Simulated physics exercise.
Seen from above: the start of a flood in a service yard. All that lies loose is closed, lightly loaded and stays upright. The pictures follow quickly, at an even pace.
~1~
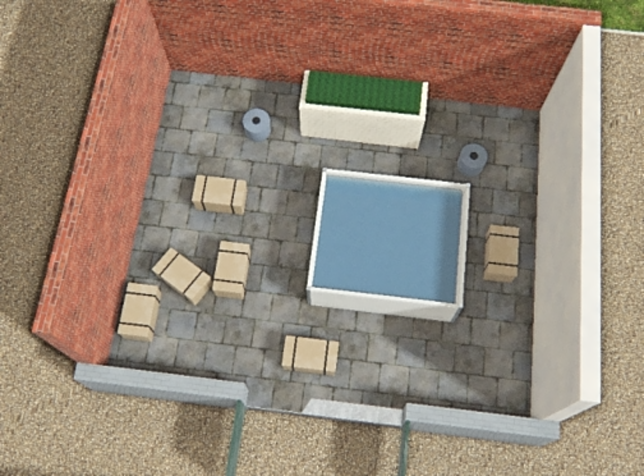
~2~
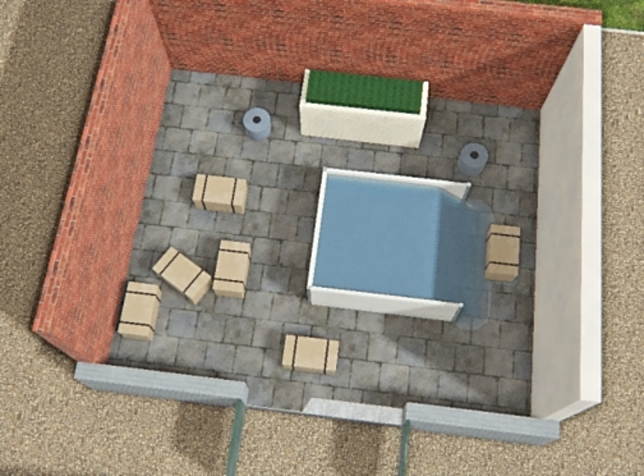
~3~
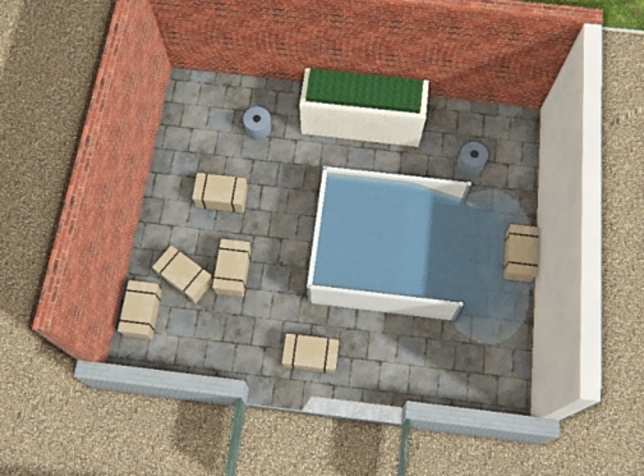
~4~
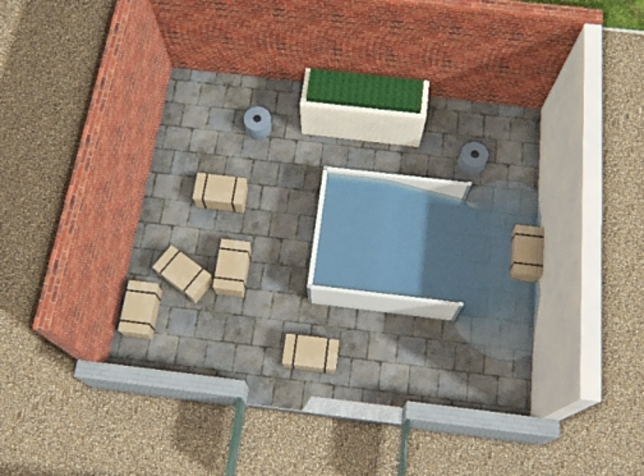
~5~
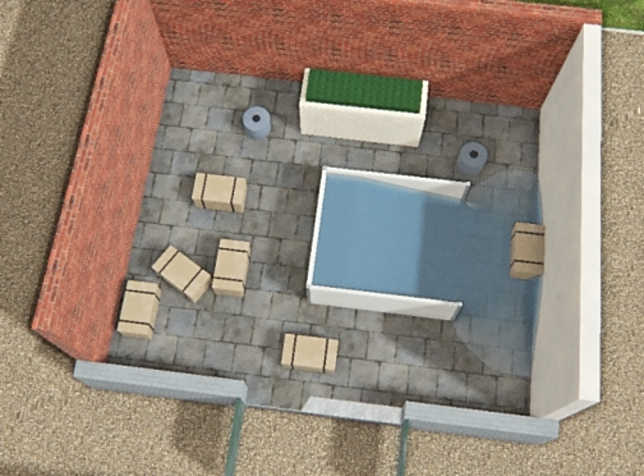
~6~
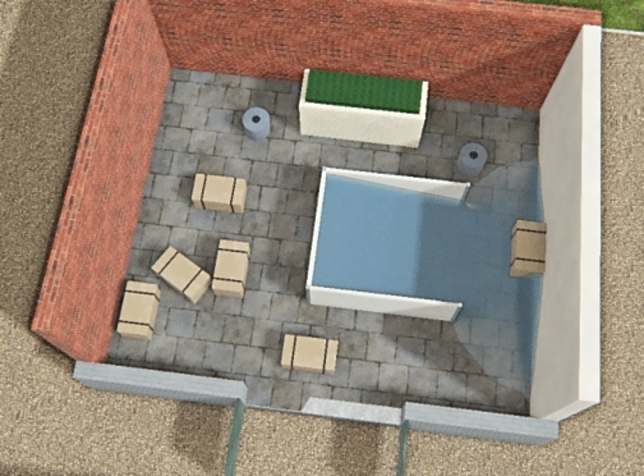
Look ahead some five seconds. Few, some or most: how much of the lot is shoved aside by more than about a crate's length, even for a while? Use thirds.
That comes to one to two thirds.
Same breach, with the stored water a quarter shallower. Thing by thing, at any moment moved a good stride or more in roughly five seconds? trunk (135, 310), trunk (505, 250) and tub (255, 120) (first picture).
One after the other: Never so far, shifted that much, no.
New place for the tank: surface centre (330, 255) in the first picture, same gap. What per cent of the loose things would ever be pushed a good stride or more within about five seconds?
Near 50 in a hundred.
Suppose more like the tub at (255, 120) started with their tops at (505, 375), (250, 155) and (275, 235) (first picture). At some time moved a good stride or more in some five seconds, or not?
In that order: Yes, less than that, not that far.
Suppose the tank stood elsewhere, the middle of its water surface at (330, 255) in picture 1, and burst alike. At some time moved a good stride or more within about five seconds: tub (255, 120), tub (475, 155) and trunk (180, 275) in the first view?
One after the other: Never so far, moved that far, no.
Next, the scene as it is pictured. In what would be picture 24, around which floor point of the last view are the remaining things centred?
Roughly at (275, 227).
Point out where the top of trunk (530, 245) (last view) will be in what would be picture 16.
Around (531, 186).
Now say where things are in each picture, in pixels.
The first picture shows a trunk at (504, 250), on the bottom; a trunk at (219, 190) rests on the ground; 0 of 8 have shifted.
The second picture shows a trunk at (504, 249) rests on the ground; a trunk at (219, 189) rests on the ground; 0 of 8 have shifted.
The third picture shows a trunk at (524, 249), on the bottom, close to its start; a trunk at (219, 188) rests on the ground; 1 of 8 have shifted.
The fourth picture shows a trunk at (529, 250) rests on the ground, a stride from its start; a trunk at (219, 188), on the bottom; 1 of 8 have shifted.
The fifth picture shows a trunk at (530, 248), afloat, a stride from its start; a trunk at (219, 188) rests on the ground; 1 of 8 have shifted.
The sixth picture shows a trunk at (531, 246) floats, a stride from its start; a trunk at (218, 189), on the bottom; 1 of 8 have shifted.
A moment on, 0 of 8 are well off their spots; 1 afloat.
Next, 1 of 8 are well off their spots; 1 afloat.
Later, 3 of 8 are well off their spots; 2 afloat.
In the end, 4 of 8 are well off their spots, and 5 have been at some point; 7 afloat.
